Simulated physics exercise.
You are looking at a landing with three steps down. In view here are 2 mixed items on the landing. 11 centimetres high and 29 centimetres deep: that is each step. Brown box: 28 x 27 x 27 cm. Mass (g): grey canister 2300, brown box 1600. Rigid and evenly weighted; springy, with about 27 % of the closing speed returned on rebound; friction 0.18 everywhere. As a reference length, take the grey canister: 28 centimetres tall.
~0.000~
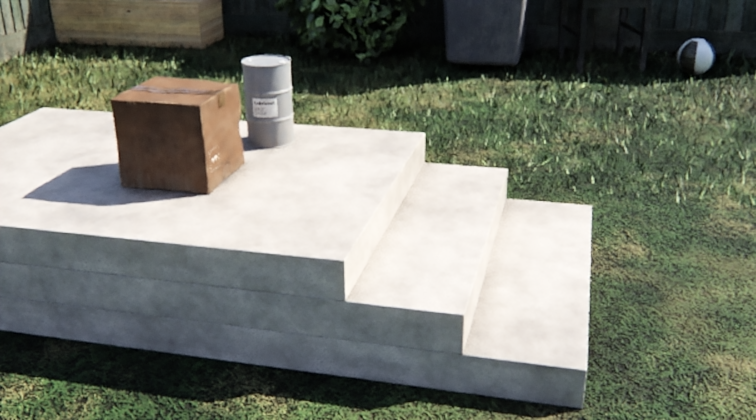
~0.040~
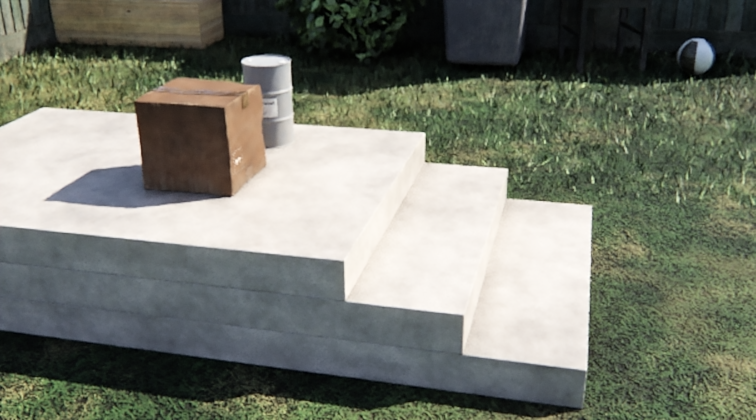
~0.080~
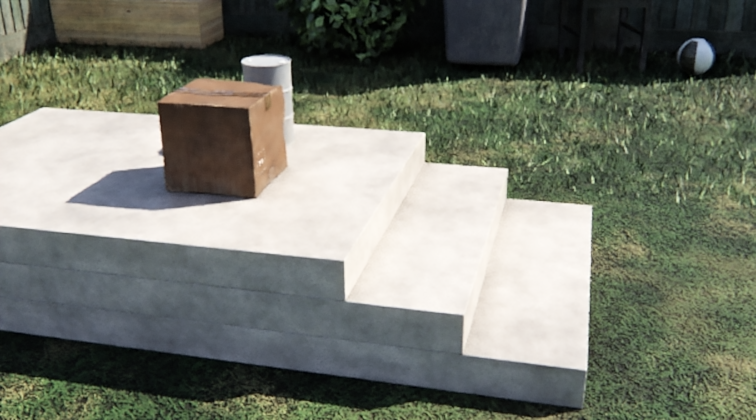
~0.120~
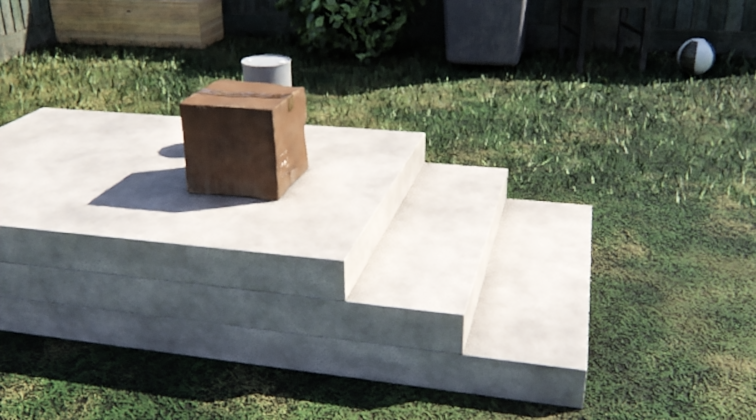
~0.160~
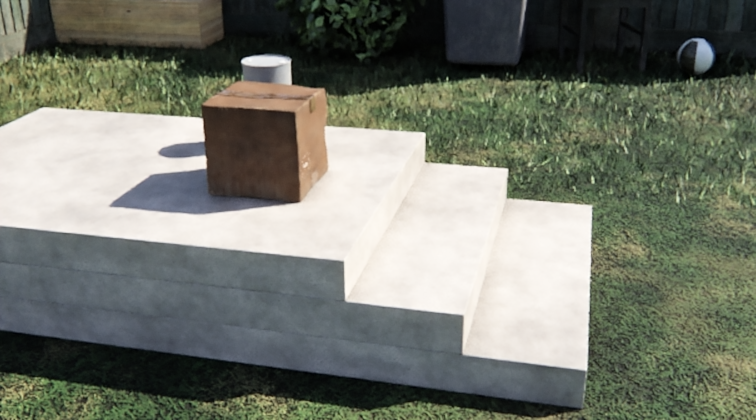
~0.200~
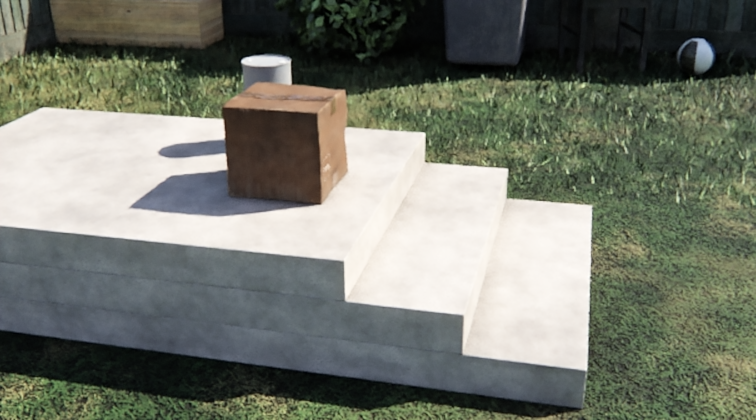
Brown cardboard box sliding steadily rightward across a pale stepped landing on grass, passing in front of a grey canister standing behind.
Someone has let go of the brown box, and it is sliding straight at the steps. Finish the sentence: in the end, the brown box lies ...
... at the bottom of the flight.
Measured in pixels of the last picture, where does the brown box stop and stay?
Somewhere around (732, 286).
After 0.60 s, 19 cm past the top edge and 7 cm lower; brown box near (453, 175).
After 1.10 s, 56 cm past the top edge and 21 cm lower; brown box near (588, 234).
In the end (2.3 s), 95 cm past the top edge and 32 cm lower; grey canister under 12 cm from the start. At the end, from the last picture's camera, brown box near (732, 286).
